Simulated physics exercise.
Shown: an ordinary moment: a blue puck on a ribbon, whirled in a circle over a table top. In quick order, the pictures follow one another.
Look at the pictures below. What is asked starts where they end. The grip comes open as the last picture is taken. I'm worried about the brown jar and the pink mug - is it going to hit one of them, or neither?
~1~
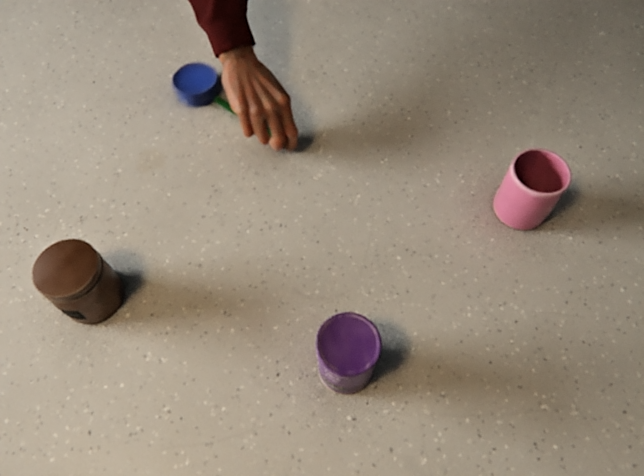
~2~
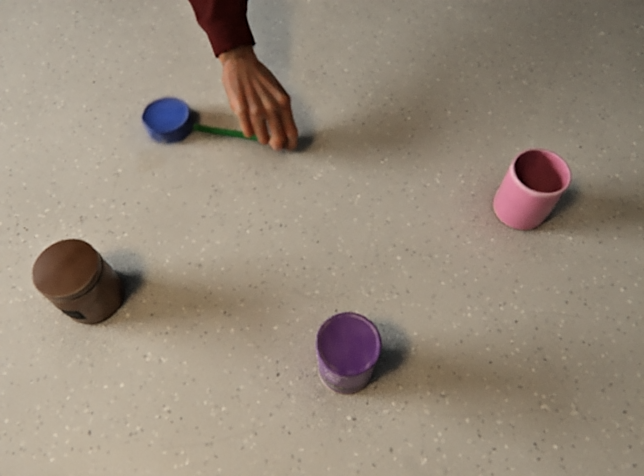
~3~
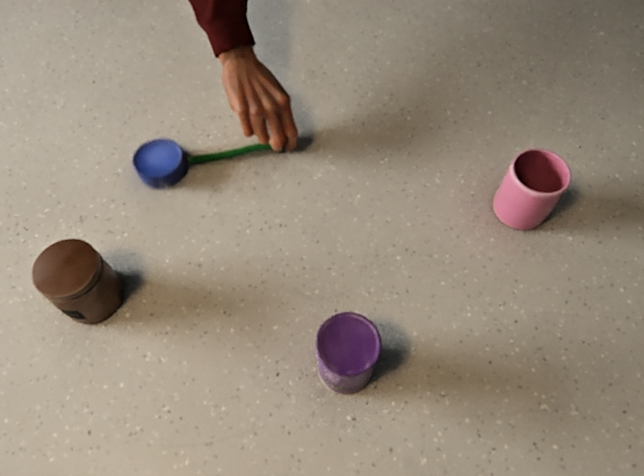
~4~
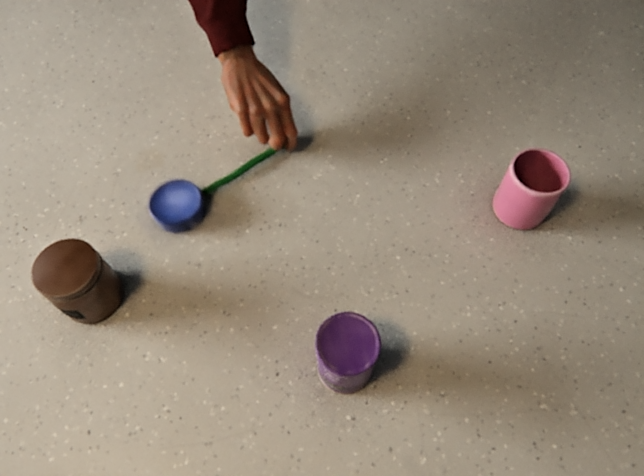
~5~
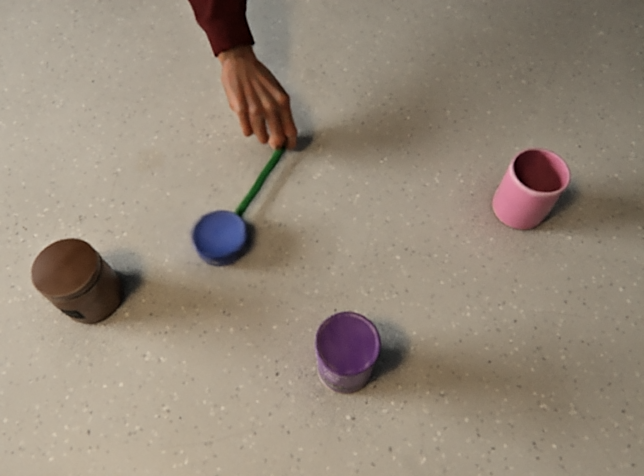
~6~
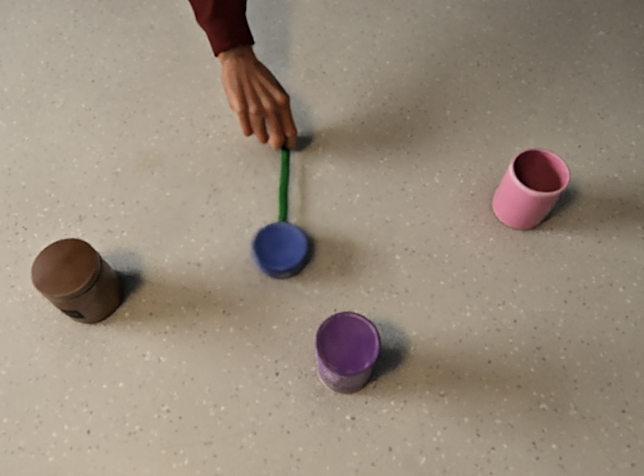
Well, the brown jar will be missed, the pink mug will be hit.
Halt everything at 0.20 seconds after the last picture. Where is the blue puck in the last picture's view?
Around (497, 224).
Then, 0.08 s later than the last view, puck near (400, 234).
Then, 0.20 s later than the last view, puck near (497, 224); pink mug pushed aside.
Finally, puck near (508, 232); pink mug pushed aside. The brown jar escapes it and the pink mug is struck.
